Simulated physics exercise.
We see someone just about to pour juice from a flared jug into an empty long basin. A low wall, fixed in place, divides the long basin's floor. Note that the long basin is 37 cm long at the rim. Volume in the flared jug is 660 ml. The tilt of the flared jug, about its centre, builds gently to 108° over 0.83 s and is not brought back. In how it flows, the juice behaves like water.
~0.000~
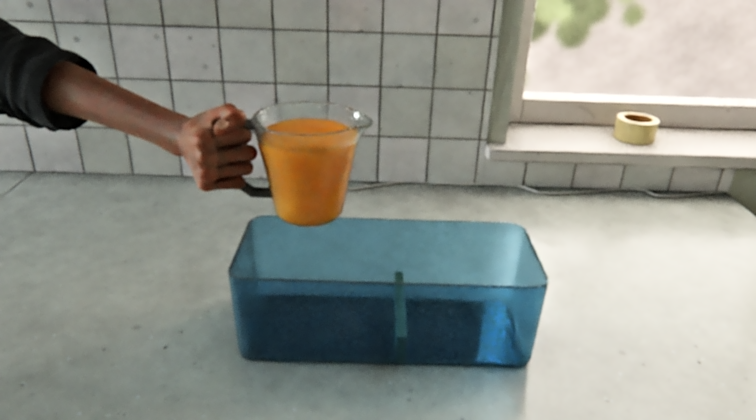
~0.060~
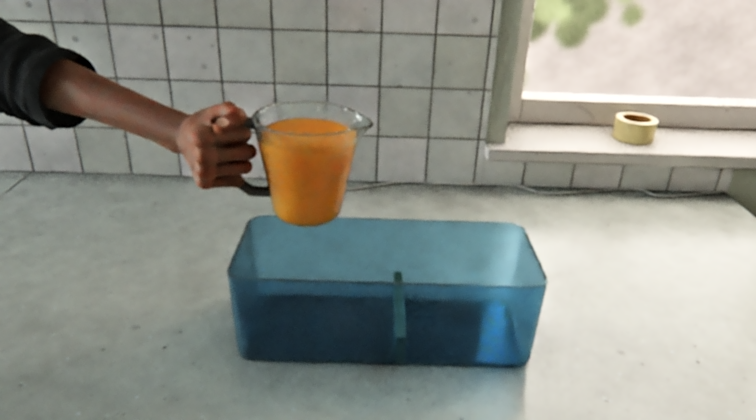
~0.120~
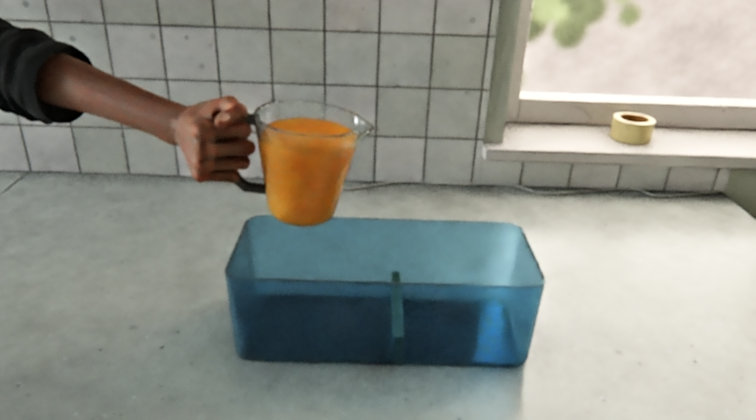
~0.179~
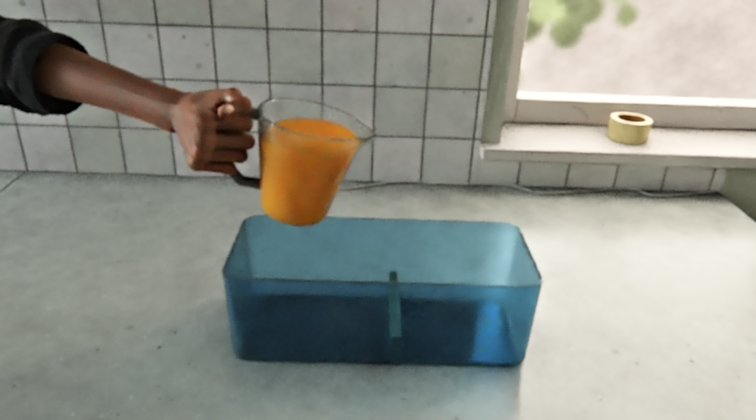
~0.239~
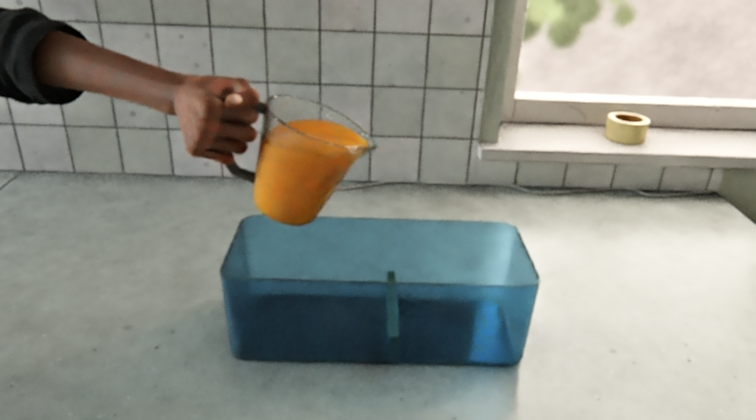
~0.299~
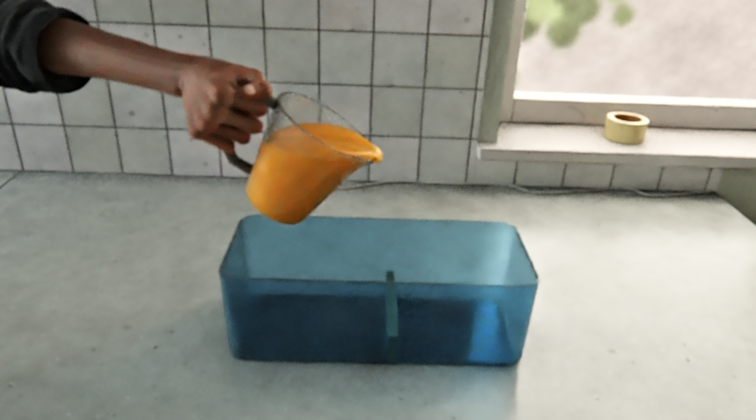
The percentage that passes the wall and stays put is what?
It is about 62 per cent.
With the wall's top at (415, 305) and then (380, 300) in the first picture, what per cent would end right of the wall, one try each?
First try about 40 %, second try about 90 %.
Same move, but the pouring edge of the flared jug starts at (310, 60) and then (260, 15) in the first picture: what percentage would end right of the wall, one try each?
Respectively 10 and 10 %.
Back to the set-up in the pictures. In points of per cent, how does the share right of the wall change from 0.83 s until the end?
Looks like it went upward, around 1 per cent.
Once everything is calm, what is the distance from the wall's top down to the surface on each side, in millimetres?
Left about 32 mm, right about 22 mm.
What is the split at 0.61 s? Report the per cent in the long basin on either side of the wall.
Left roughly 2, right roughly 30.
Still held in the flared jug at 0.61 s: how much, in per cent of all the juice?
Near 48 in a hundred.
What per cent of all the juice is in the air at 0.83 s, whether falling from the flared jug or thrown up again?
Estimated airborne part: Roughly 5 per cent.
Then, 0.61 s in, the tilt is 90° and 48 per cent is still to pour, 2 is left of the wall and 31 right of it.
Then, 0.83 s in, the tilt is 108° and 6 per cent is still to pour, 29 is left of the wall and 61 right of it.
Then, 1.07 s in, the tilt is 108° and 0 per cent is still to pour, 37 is left of the wall and 62 right of it.
Then, 1.33 s in, the tilt is 108° and 0 per cent is still to pour, 37 is left of the wall and 63 right of it.
Finally, 37 per cent lies left of the wall, 62 right of it and 0 outside.
